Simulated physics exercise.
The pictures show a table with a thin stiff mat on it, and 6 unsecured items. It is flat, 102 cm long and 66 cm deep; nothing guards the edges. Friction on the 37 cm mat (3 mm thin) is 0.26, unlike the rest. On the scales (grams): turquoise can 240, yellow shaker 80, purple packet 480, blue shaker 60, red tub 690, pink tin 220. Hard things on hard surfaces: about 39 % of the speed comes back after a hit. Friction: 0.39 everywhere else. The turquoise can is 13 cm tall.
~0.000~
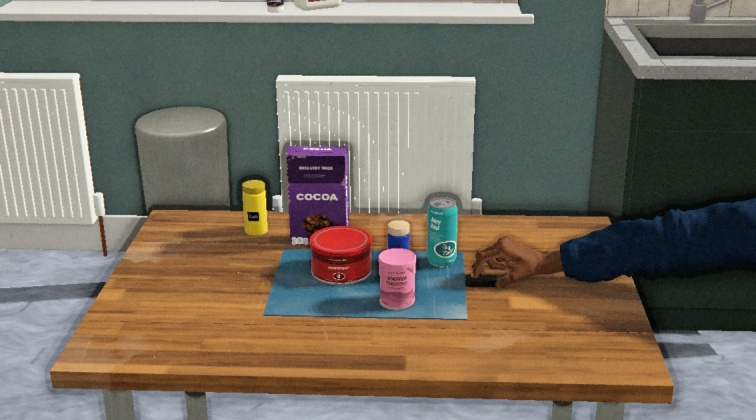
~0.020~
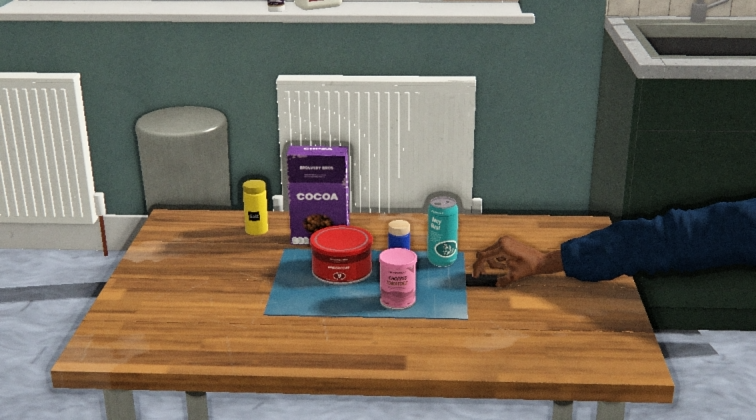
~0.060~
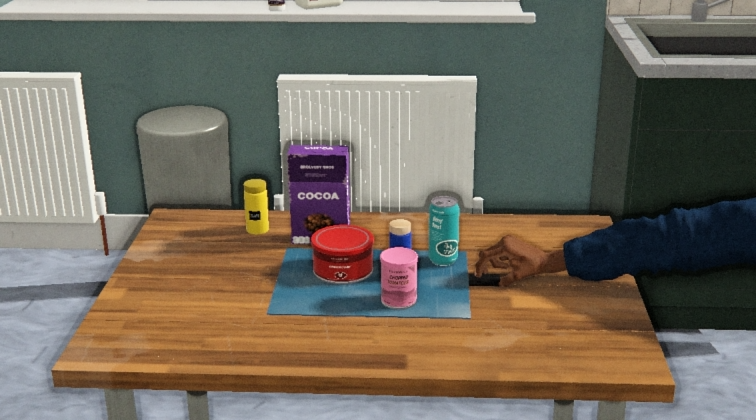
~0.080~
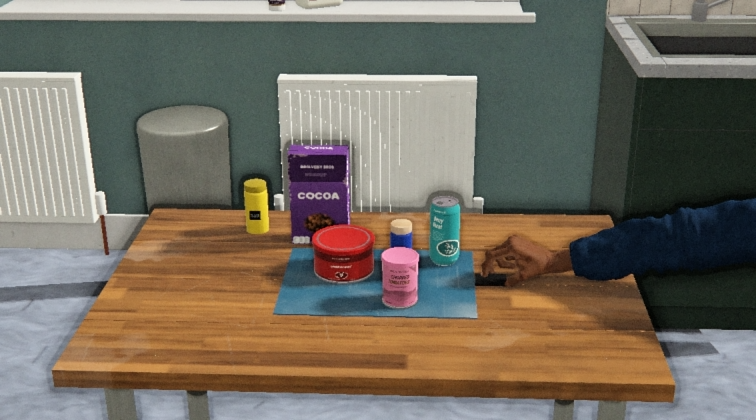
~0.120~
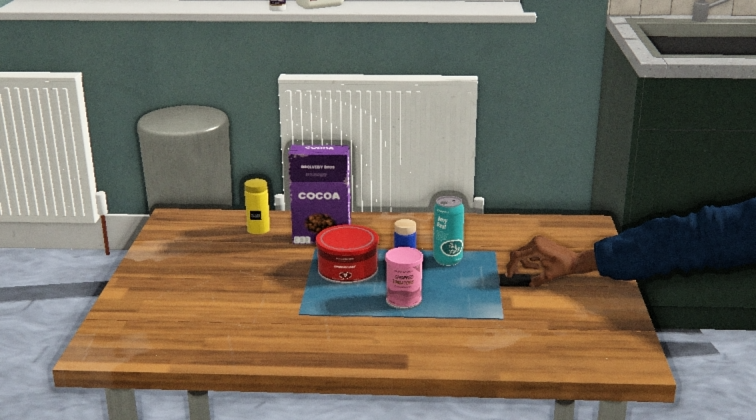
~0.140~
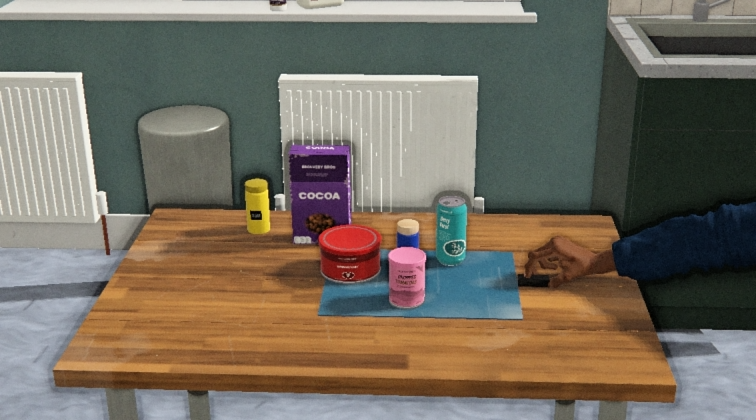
An arm in a dark blue sleeve reaches in from the right over a wooden table, seen from slightly above in a room with radiators and green walls. A red tub, pink tin, blue shaker and turquoise can stand around a blue mat, with a purple cocoa packet and yellow shaker behind. The hand holds still, then pulls the mat rightward, sliding it beneath items that shift only slightly.
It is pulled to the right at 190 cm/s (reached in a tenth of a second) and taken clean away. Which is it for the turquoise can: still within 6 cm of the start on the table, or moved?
The turquoise can gets shifted.
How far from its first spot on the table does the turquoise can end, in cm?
Some 27 cm.
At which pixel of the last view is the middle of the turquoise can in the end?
At about (578, 251).
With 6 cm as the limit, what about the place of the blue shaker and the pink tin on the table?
The blue shaker ends elsewhere; the pink tin ends elsewhere.
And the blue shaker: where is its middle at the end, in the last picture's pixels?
Near (488, 263).
Around 0.24 s, mat pulled 28 cm; turquoise can shifted 5 cm near (471, 232); blue shaker shifted 5 cm; pink tin shifted 5 cm.
Around 0.44 s, mat pulled 66 cm; turquoise can at 12° to upright near (527, 232); blue shaker at 41° to upright; pink tin shifted 11 cm.
Around 0.64 s, mat pulled 97 cm; turquoise can at 55° to upright near (553, 236); blue shaker on its side; pink tin shifted 11 cm.
Finally (2.1 s), on their side or leaning hard on the table, turquoise can and blue shaker; not toppled but over 6 cm from the start, pink tin; the other 3 still in place (within 6 cm). Final places as that camera would see them, turquoise can near (579, 252).
